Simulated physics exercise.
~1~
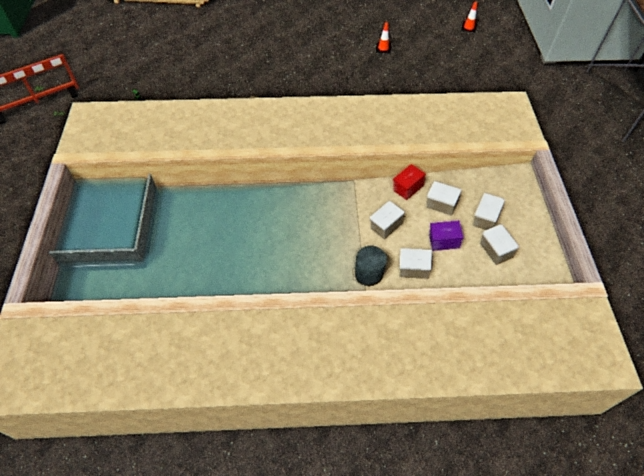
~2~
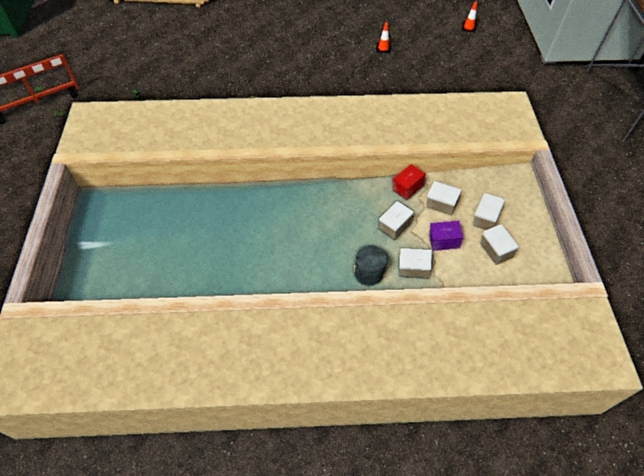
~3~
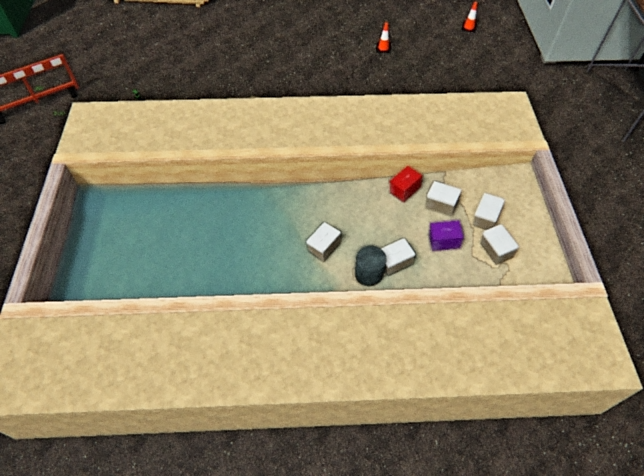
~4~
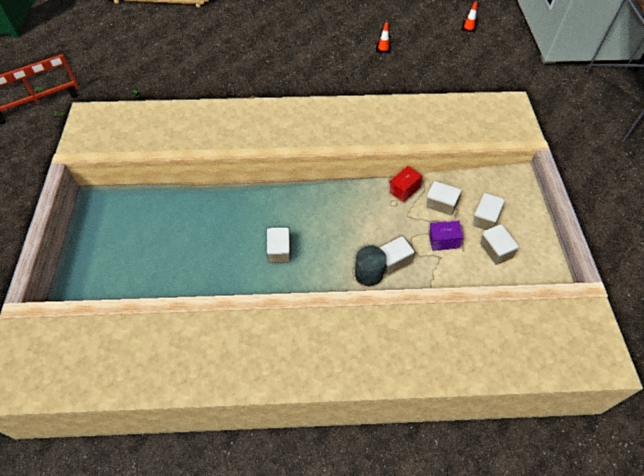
On a beach set between two timber groynes, a walled block of water stands at the left end of a shallow pool, while a red chest, a purple chest, several white boxes and a dark rock sit on the sand at right. The block of water collapses and a wave spreads right, reaching the nearest boxes and nudging one white box slightly right. The water then draws back, carrying that box left past the rock and shifting another against the rock. The red chest barely moves. At the end, the first box sits out in the water, while the purple chest remains in place.
